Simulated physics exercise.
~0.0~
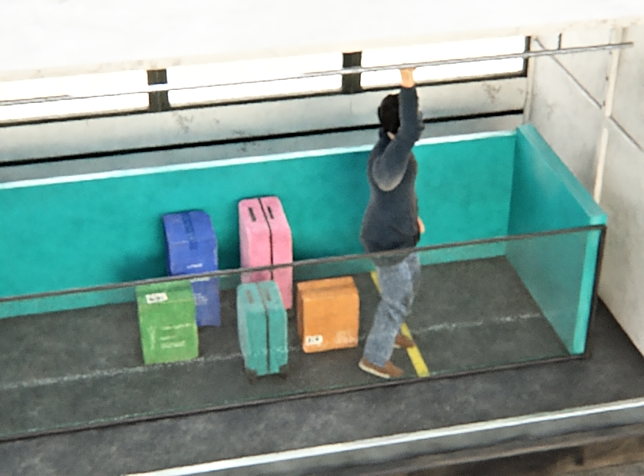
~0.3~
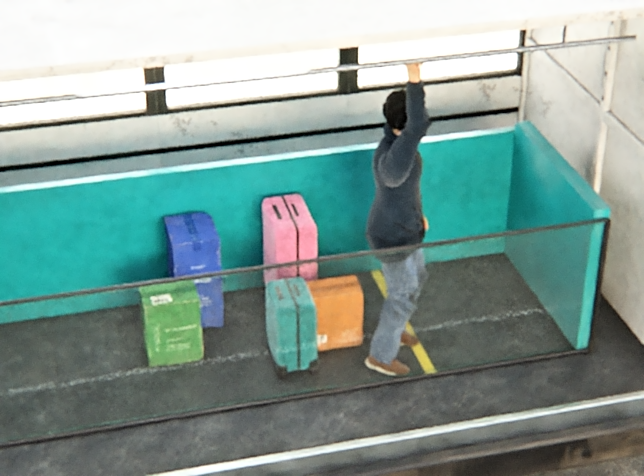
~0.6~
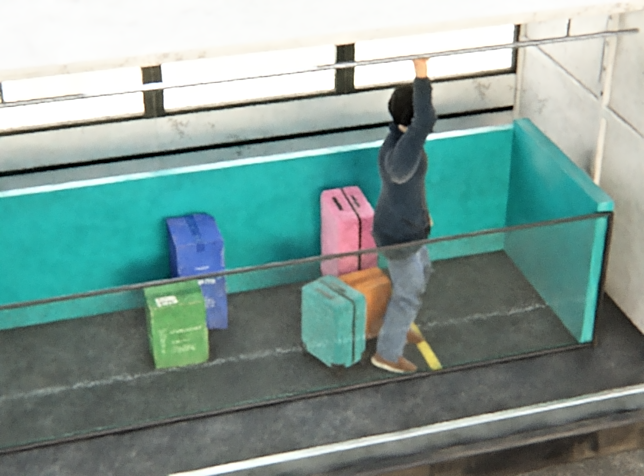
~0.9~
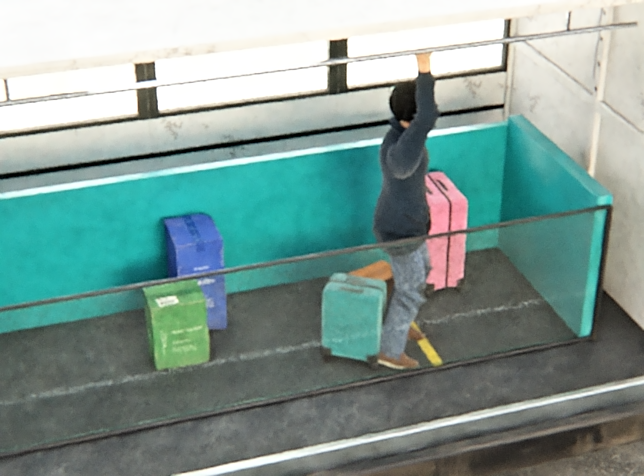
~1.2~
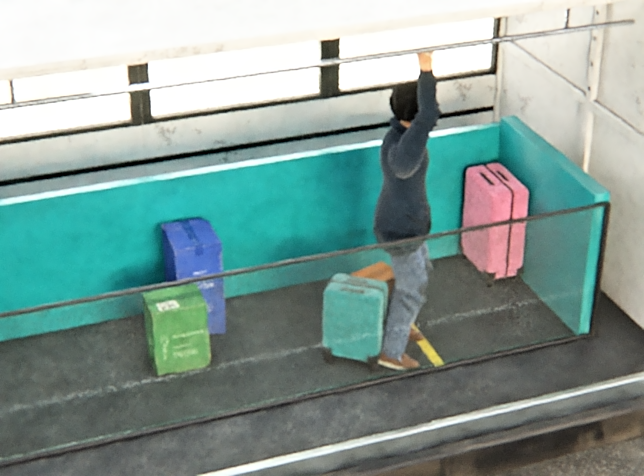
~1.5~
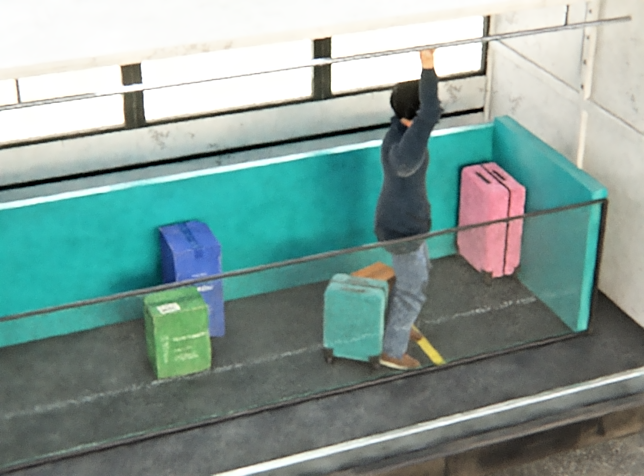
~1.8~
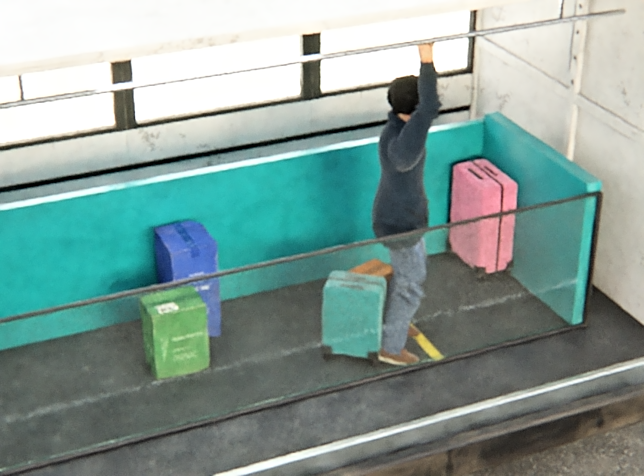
A man stood gripping an overhead rail while the pink and teal wheeled cases rolled right, followed by the orange box; the pink case crossed the yellow line and stopped near the end wall, while the teal, orange, green and blue pieces stayed short.
